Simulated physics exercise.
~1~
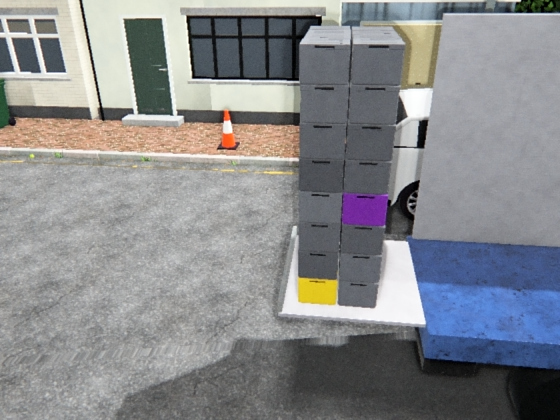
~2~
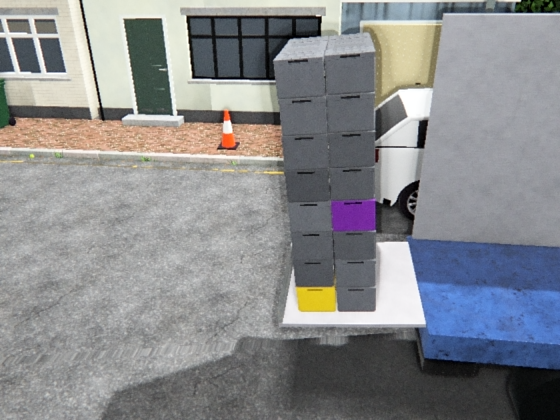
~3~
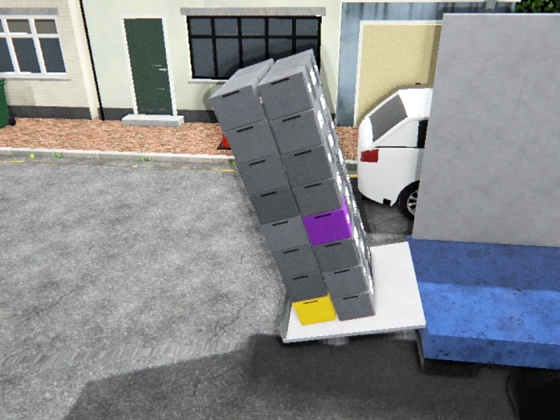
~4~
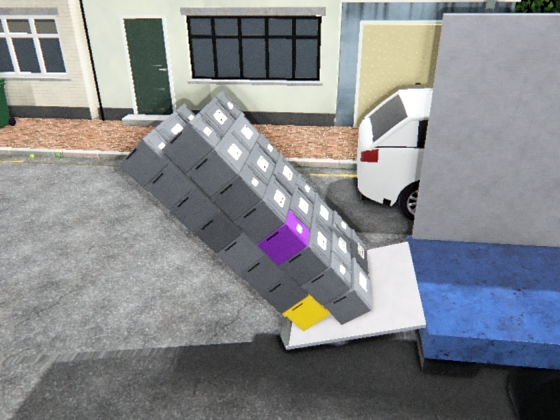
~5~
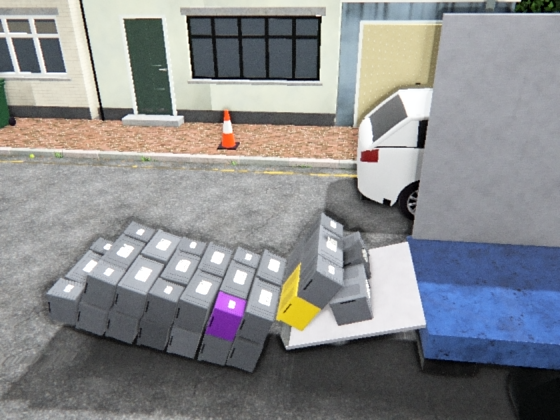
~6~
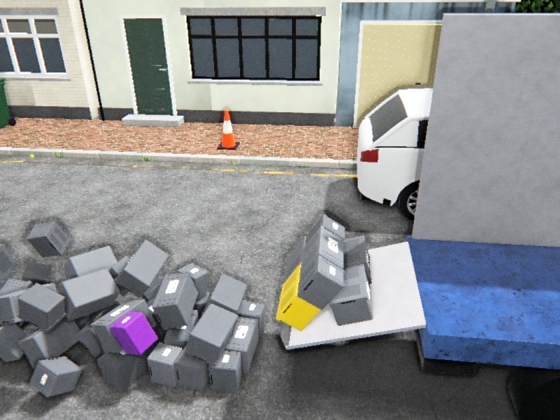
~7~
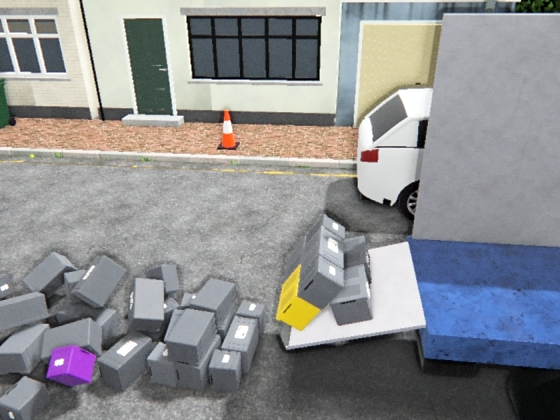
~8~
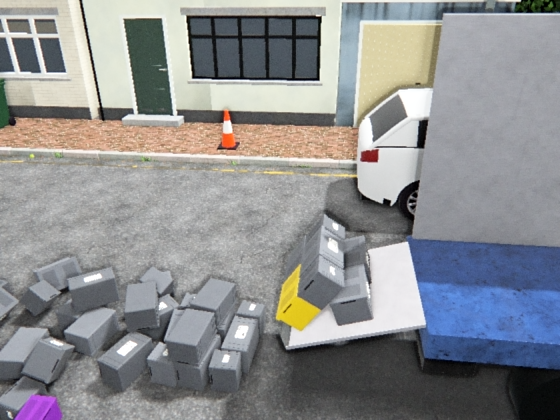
At the start, a tall stack of grey lidded totes, with one purple and one yellow among them, stands on a lorry's tail lift beside a road. The platform begins to dip and the whole stack leans to the left, tilting further as one block. It topples across the tarmac, and most of the totes land in a long row. They then break apart and tumble leftward, the purple one rolling with them. At the end, the purple tote lies at the lower left edge among scattered grey ones, while the yellow tote and a small, tipped cluster remain on the sloping platform.
